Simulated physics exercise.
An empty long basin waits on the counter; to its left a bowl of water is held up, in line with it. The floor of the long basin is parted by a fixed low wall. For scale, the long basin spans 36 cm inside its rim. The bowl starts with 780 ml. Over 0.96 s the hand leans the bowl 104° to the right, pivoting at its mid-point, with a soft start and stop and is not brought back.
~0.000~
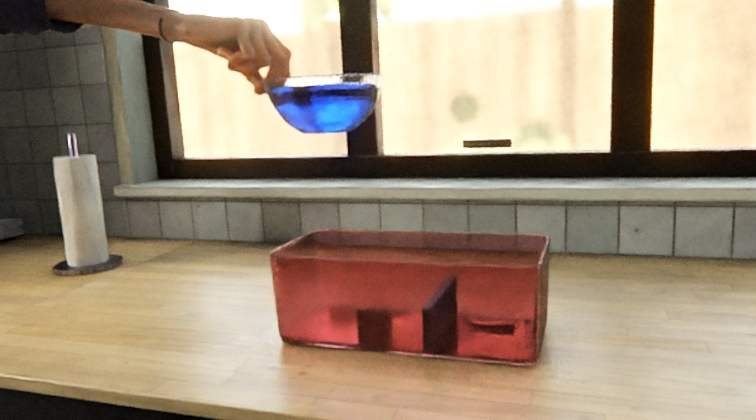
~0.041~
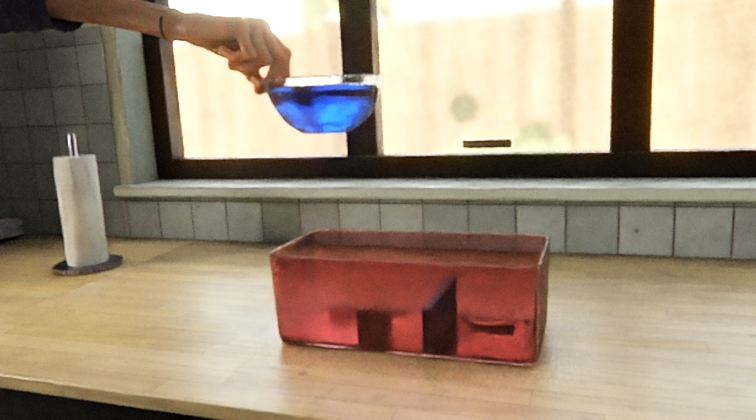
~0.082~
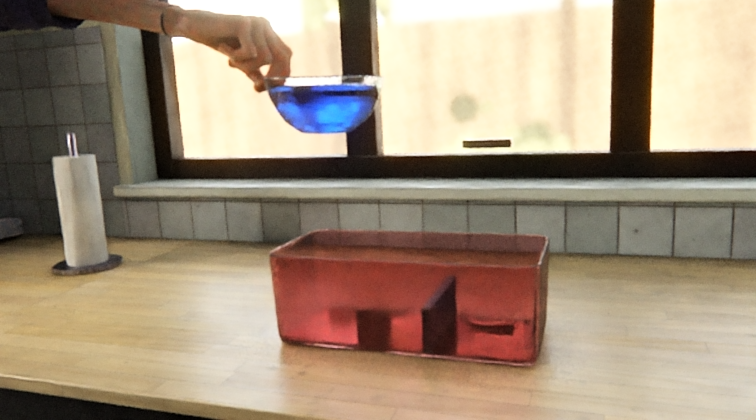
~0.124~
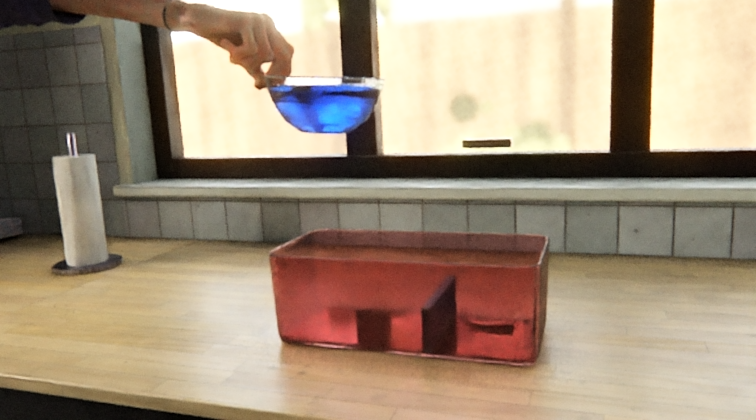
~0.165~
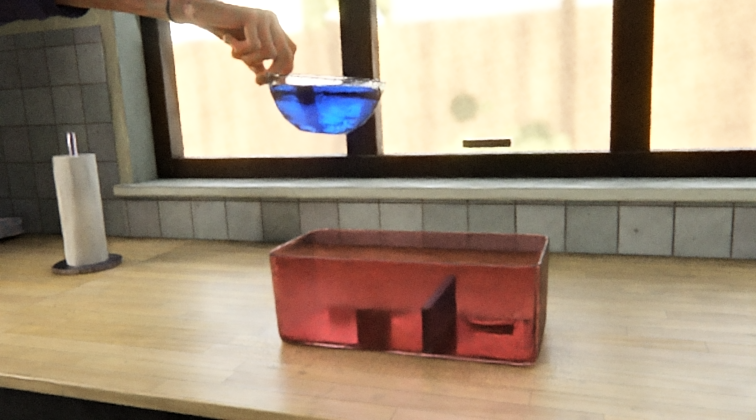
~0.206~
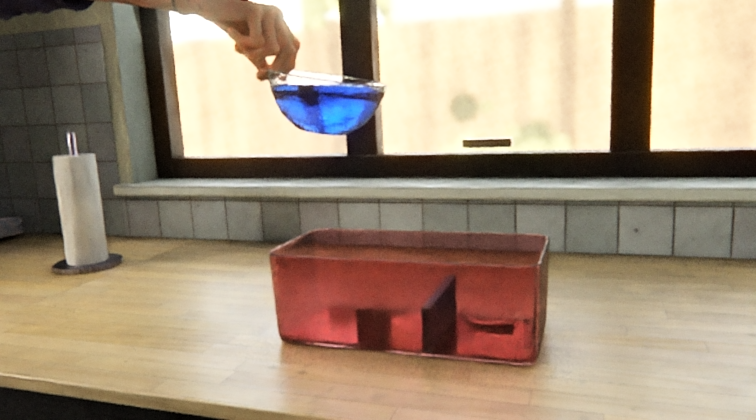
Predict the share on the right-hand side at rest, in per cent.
The far part has some 55 per cent.
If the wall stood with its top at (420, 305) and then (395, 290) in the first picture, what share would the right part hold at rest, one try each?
First 75, then 95 per cent.
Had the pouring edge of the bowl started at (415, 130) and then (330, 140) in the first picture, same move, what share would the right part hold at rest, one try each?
In turn about 80 and 0 per cent.
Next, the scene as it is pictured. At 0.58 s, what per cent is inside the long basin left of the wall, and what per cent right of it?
Some 4 per cent left and 10 right.
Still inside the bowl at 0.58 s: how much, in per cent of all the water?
About 36 per cent.
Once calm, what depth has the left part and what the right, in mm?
Some 10 mm on the left and 22 mm on the right.
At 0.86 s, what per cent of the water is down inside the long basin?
About 90 per cent.
Then, 0.58 s in, the tilt is 69° and 37 per cent is still to pour, 4 is left of the wall and 10 right of it.
Then, 0.86 s in, the tilt is 101° and 0 per cent is still to pour, 35 is left of the wall and 55 right of it.
Then, 1.15 s in, the tilt is 104° and 0 per cent is still to pour, 44 is left of the wall and 55 right of it.
Then, 1.46 s in, the tilt is 104° and 0 per cent is still to pour, 44 is left of the wall and 55 right of it.
Finally, 44 per cent lies left of the wall, 55 right of it and 1 outside.
